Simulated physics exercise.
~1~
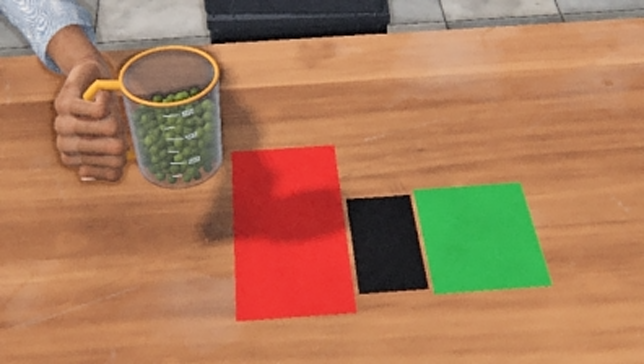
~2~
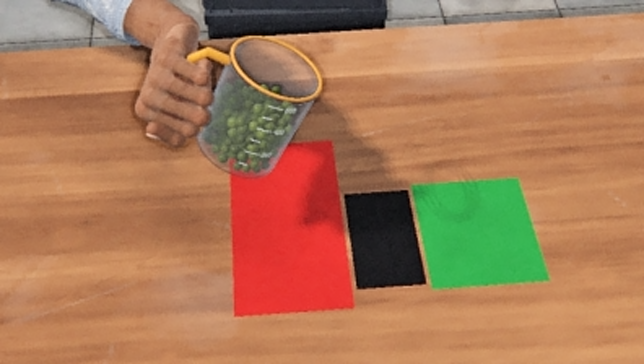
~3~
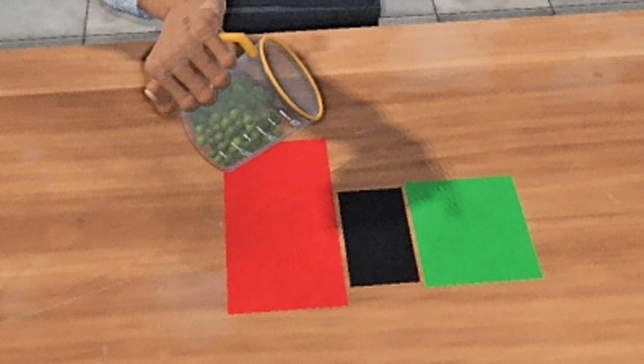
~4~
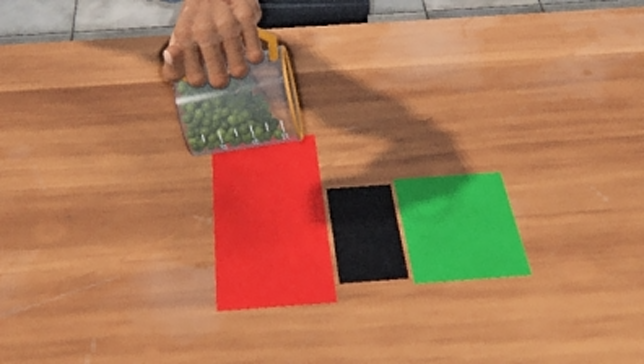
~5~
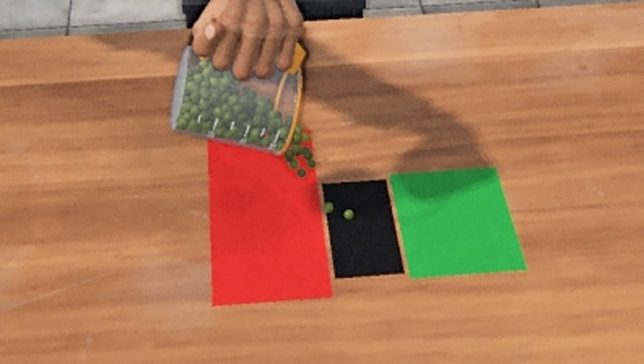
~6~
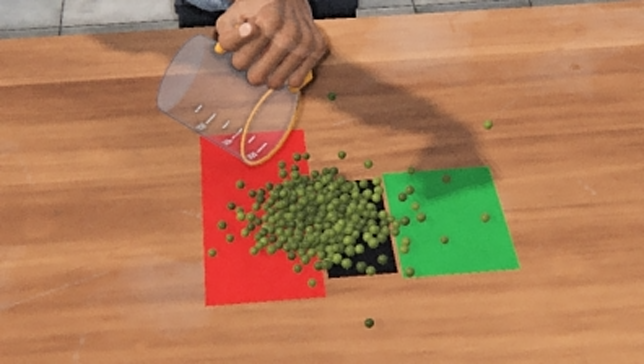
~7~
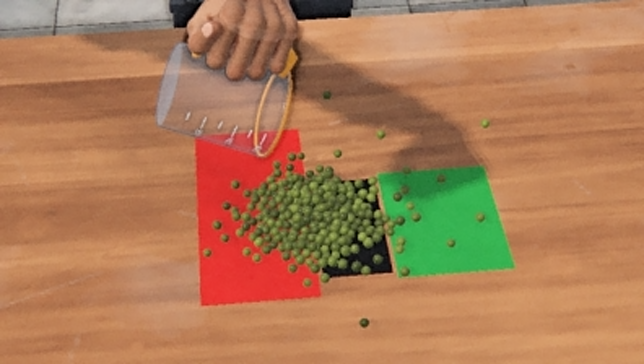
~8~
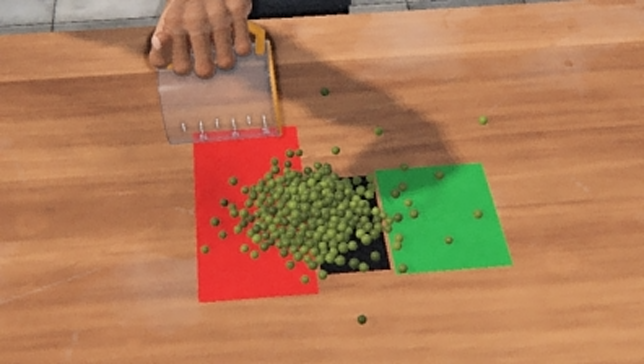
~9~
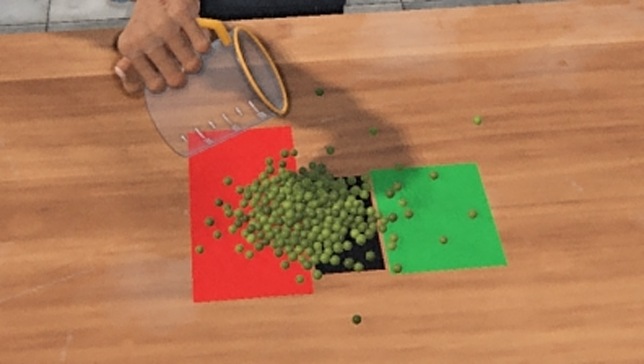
At first, a hand holds a clear jug with an orange rim and handle, full of small green olives, upright over a wooden table where red, black and green mats lie side by side. The hand carries the jug a little to the right and tips it steadily onto its side. A few olives spill out, then the rest pour down in a rush, leaving the jug empty as it tilts past level. The hand then turns the jug partly back up. The olives end heaped across the red and black mats, with a few scattered on the green mat and bare table.
